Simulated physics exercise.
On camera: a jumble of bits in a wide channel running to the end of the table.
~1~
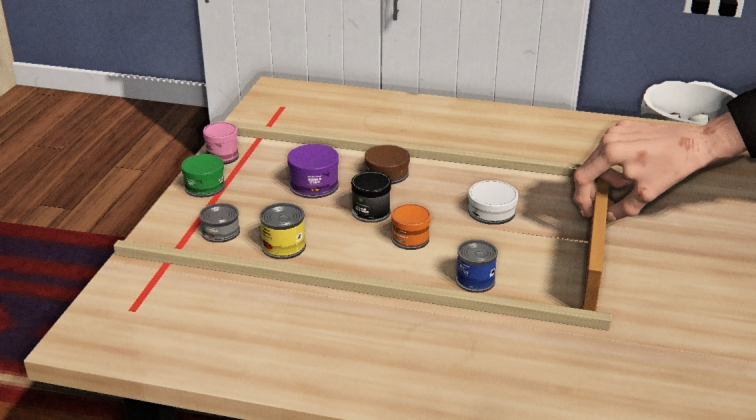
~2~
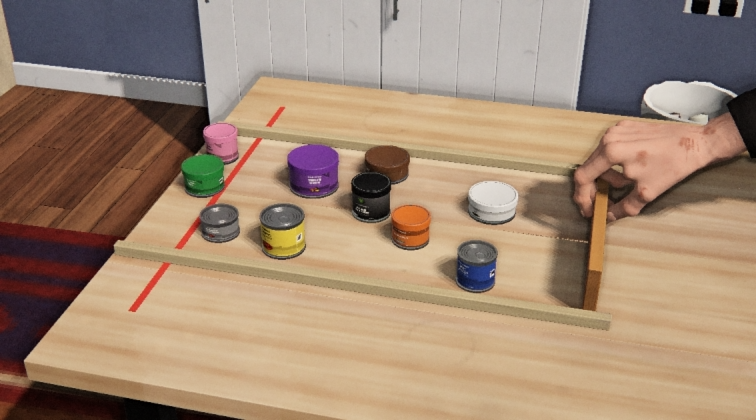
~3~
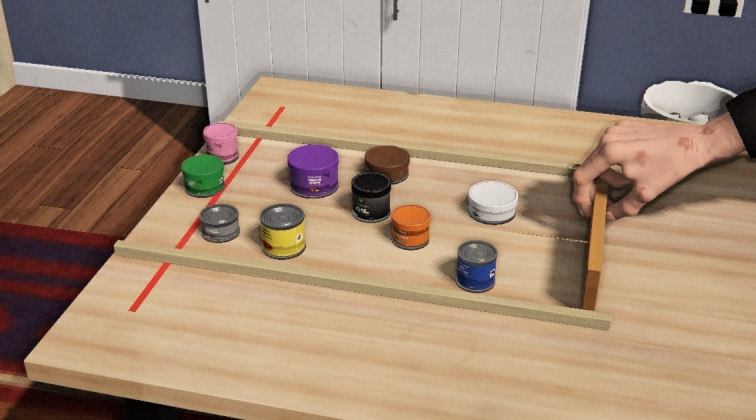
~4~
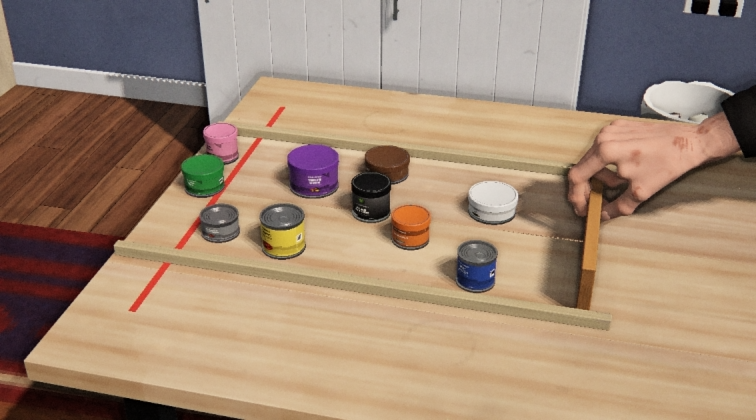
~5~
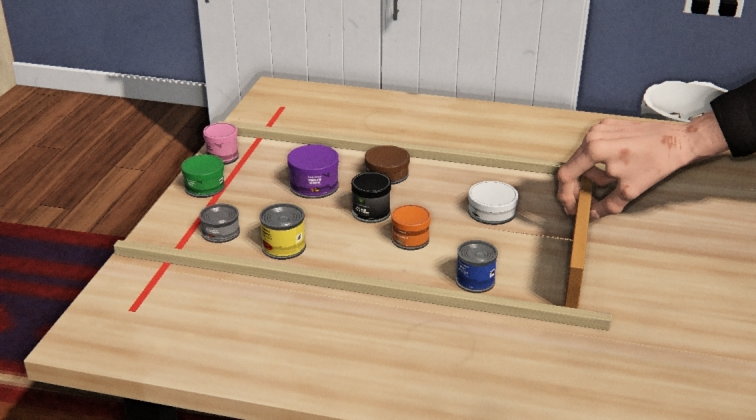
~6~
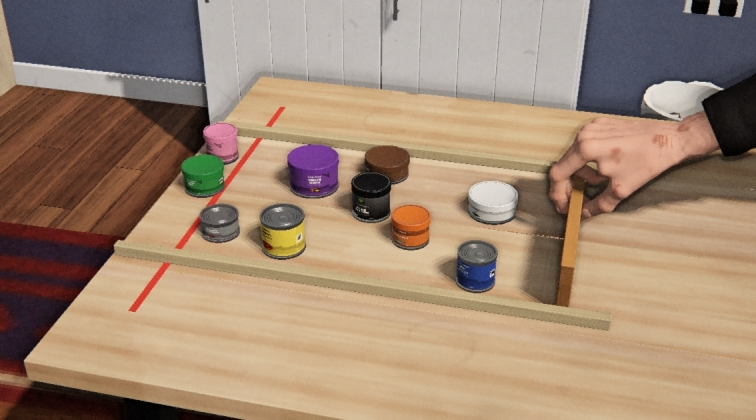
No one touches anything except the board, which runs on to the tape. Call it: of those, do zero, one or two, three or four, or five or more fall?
Three or four fall.
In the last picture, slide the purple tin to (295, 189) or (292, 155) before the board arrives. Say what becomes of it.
In the two tries the purple tin ends up below and ends up below, in that order.
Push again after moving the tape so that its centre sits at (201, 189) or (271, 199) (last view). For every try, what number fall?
5 and 0.
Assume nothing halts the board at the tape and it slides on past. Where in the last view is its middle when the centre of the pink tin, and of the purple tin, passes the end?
The middle is at (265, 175) when it's the pink tin, and at (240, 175) when it's the purple tin.
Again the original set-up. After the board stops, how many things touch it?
Contact count: 5.
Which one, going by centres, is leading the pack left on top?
Yellow tin.
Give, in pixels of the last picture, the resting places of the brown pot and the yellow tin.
The brown pot ends at (229, 142) and the yellow tin at (145, 206).
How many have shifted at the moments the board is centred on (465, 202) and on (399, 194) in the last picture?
It comes to 2 for the first spot, 4 for the other.
Soon after, none off yet; pink tin at rest near (221, 144); green tin at rest near (204, 176); grey tin at rest near (220, 223).
In the end, the number that fall off is three or four; gone, purple tin, grey tin, green tin and pink tin.
